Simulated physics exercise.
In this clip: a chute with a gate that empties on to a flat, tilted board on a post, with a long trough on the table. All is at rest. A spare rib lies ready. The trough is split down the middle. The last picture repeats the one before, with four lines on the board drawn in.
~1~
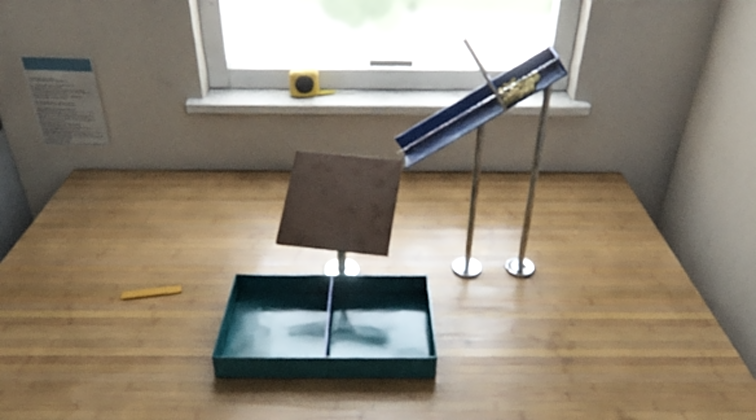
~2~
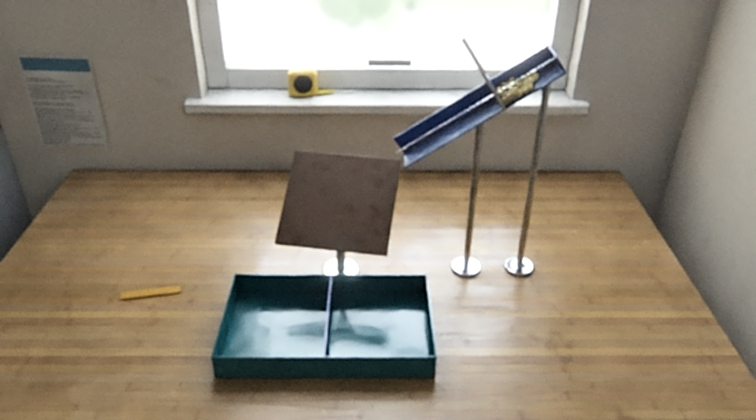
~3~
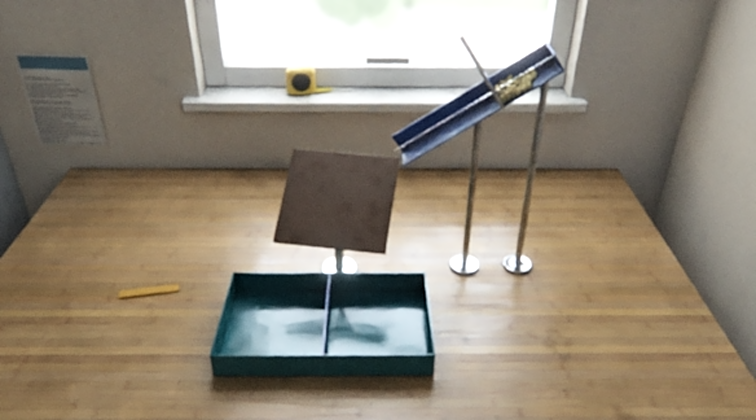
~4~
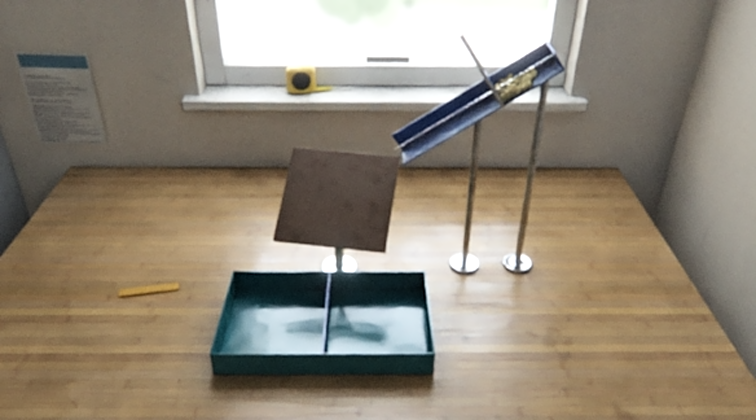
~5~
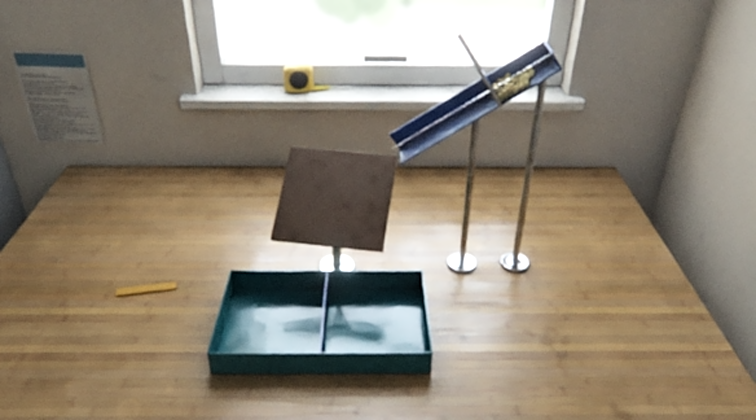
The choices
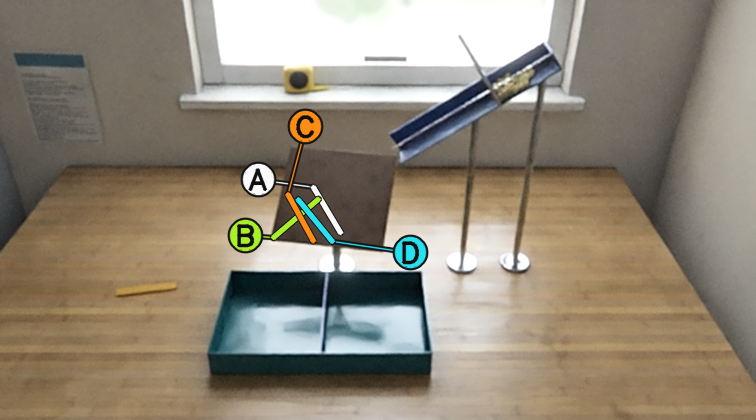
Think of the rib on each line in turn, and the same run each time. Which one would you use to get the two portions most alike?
The best line is C.
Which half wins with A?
The right half.
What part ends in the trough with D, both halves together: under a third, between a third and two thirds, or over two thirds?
Over two thirds.
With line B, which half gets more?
More lands on the left.
On the marked copy, line A from (313, 187) to (340, 232); line B from (318, 199) to (273, 237); line C from (287, 194) to (313, 240); line D from (298, 199) to (332, 241).
Choosing A, of what is caught, only a few in the left half, all but a few in the right.
Choosing B, of what is caught, the bulk in the left half, a small share in the right.
Choosing C, of what is caught, close to half in the left half, close to half in the right.
Choosing D, of what is caught, a small share in the left half, all but a few in the right.
